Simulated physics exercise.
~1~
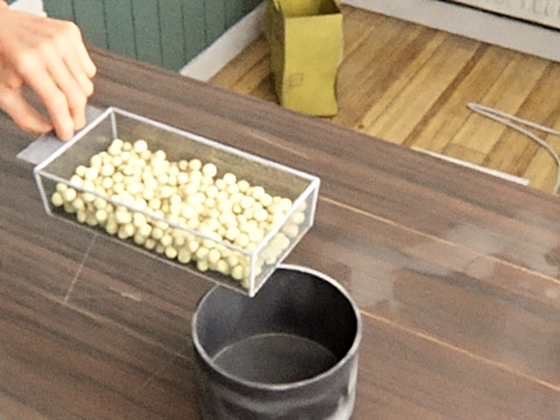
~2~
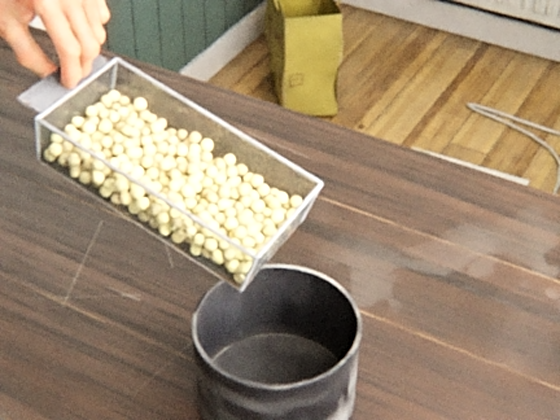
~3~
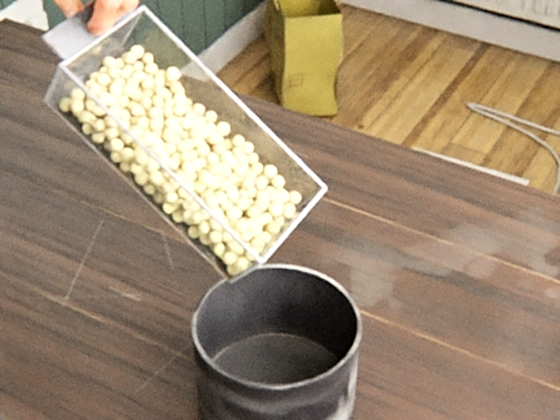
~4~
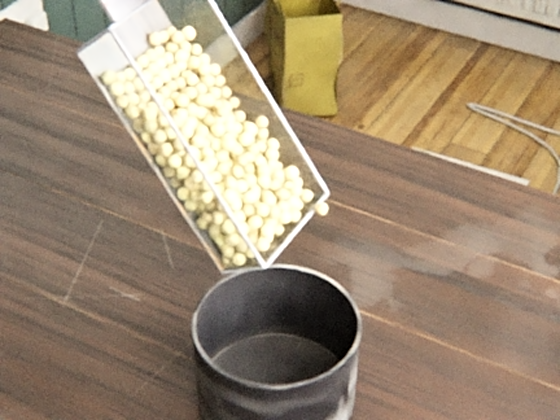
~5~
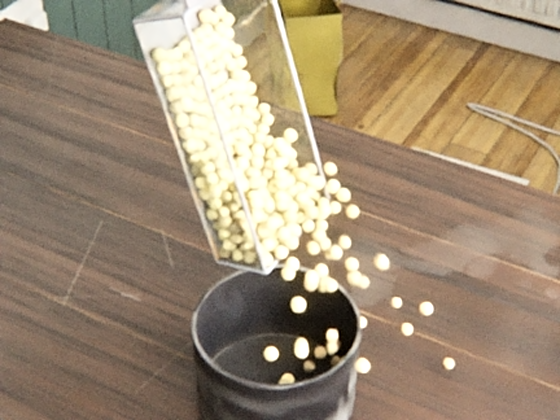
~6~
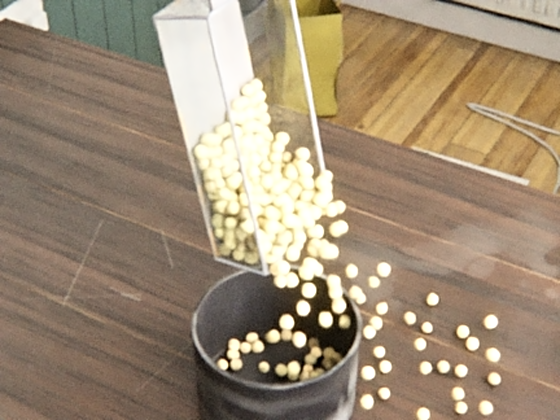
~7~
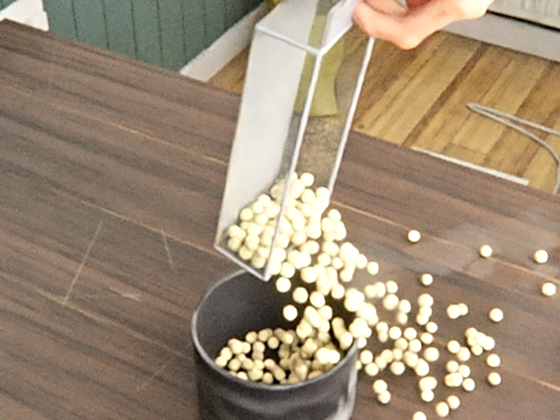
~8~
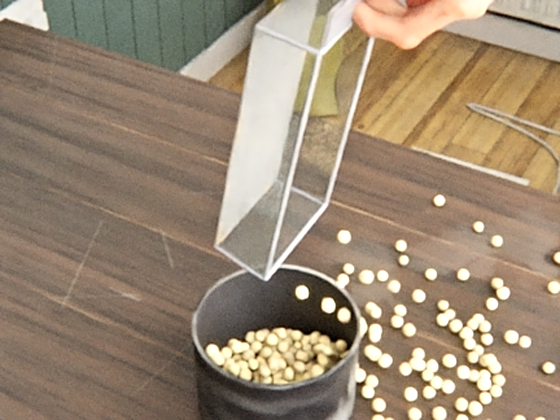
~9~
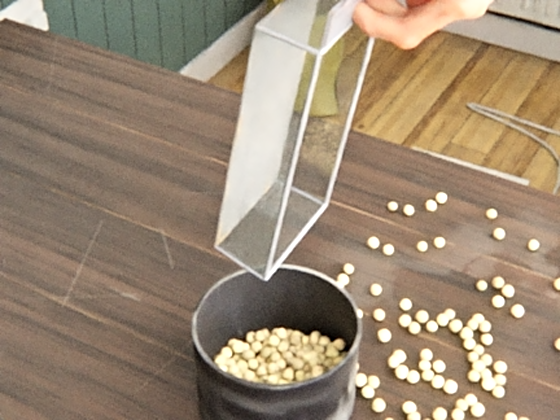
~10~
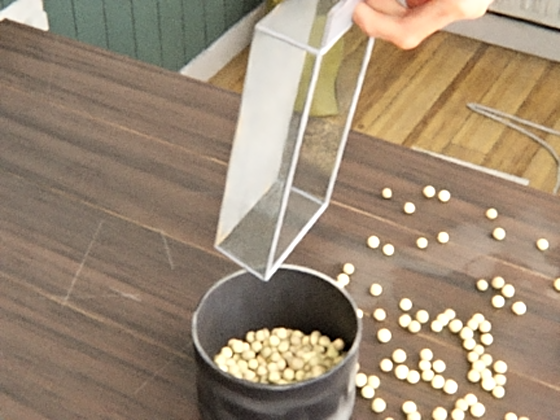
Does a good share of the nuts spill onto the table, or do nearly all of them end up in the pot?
A good share of the nuts spills onto the table, lying scattered to the right of the pot, although the larger part ends up inside the pot.
